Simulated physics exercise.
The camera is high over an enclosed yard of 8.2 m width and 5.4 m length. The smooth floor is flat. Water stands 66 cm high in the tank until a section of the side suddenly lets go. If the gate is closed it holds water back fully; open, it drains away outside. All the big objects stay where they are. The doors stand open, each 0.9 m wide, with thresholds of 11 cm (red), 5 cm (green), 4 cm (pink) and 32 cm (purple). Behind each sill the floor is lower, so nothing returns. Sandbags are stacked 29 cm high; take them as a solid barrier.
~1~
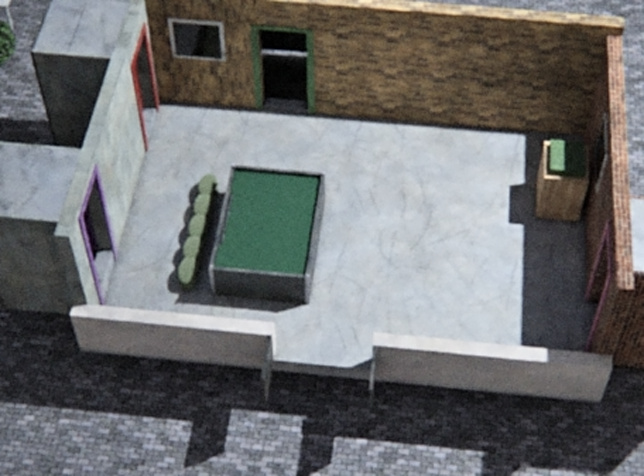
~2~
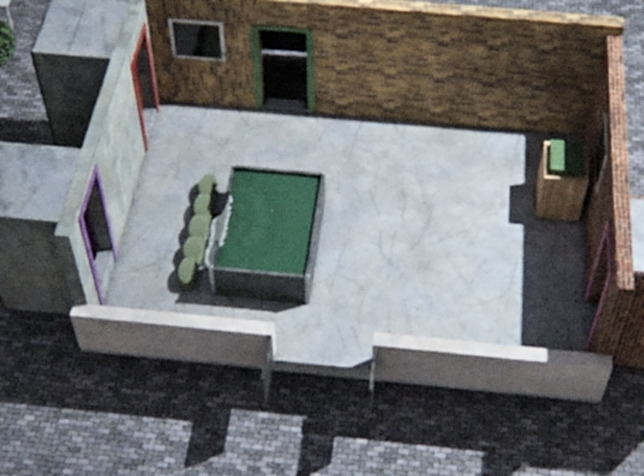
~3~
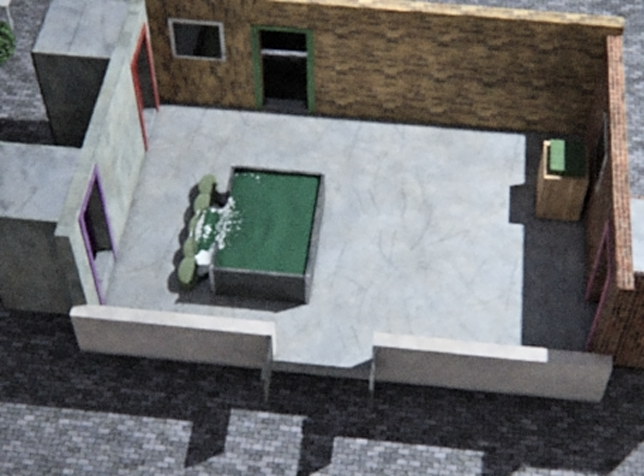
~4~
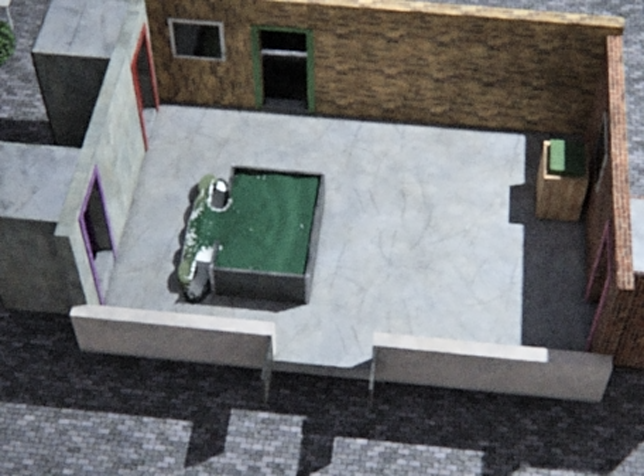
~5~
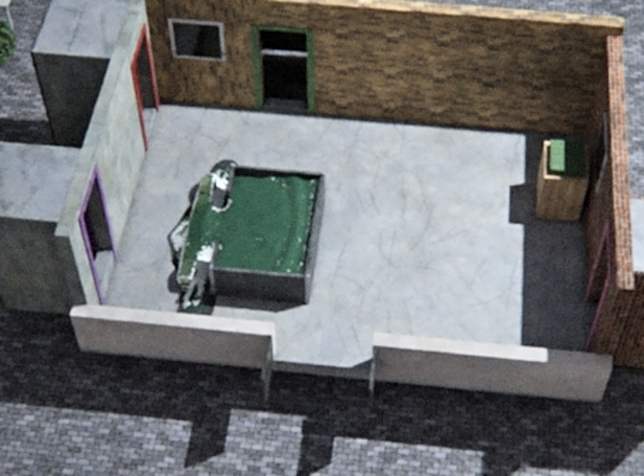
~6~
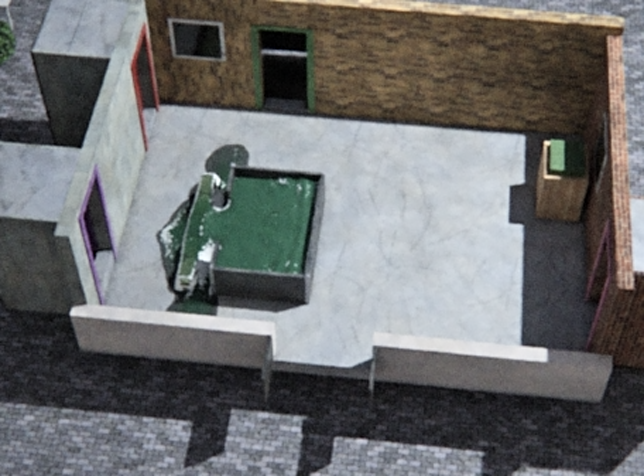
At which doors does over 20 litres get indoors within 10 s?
Within that time: At the red door it stays under the limit; at the green door it goes over the limit; at the pink door it does not reach the limit; at the purple door it stays under the limit.
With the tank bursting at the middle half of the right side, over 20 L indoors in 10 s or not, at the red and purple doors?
Against that limit: Red not over, purple not over.
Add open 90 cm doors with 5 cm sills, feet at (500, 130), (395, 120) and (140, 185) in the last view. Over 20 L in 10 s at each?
In turn: Below, under, over.
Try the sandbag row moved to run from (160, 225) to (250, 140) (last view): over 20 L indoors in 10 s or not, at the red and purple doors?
Against that limit: Red not over, purple not over.
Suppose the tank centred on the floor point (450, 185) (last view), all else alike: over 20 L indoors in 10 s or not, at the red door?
Against that limit: Red over.
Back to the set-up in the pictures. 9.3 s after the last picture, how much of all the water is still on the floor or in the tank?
Roughly 92 in a hundred.
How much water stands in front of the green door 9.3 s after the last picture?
Roughly 8.5 cm deep.
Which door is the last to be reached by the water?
It is the pink one.
Then, 0.7 s after the last picture water covers 25 % of the floor and is deepest (49 cm) near (213, 245); red door not reached, green door 5 cm at the sill, 0 L in, pink door not reached, purple door 12 cm at the sill, 0 L in.
Then, 1.5 s after the last picture water covers 30 % of the floor and is deepest (37 cm) near (213, 245); red door 6 cm at the sill, 0 L in, green door 12 cm at the sill, 16 L in, pink door not reached, purple door 9 cm at the sill, 0 L in.
Then, 2.8 s after the last picture water covers 45 % of the floor and is deepest (33 cm) near (213, 245); red door 10 cm at the sill, 1 L in, green door 10 cm at the sill, 40 L in, pink door not reached, purple door 12 cm at the sill, 0 L in.
Then, 5.3 s after the last picture water covers 60 % of the floor and is deepest (24 cm) near (213, 245); red door 11 cm at the sill, 2 L in, green door 9 cm at the sill, 68 L in, pink door not reached, purple door 7 cm at the sill, 0 L in.
Then, 9.3 s after the last picture water covers 90 % of the floor and is deepest (16 cm) near (213, 245); red door 8 cm at the sill, 4 L in, green door 8 cm at the sill, 126 L in, pink door 3 cm at the sill, 2 L in, purple door 5 cm at the sill, 0 L in.
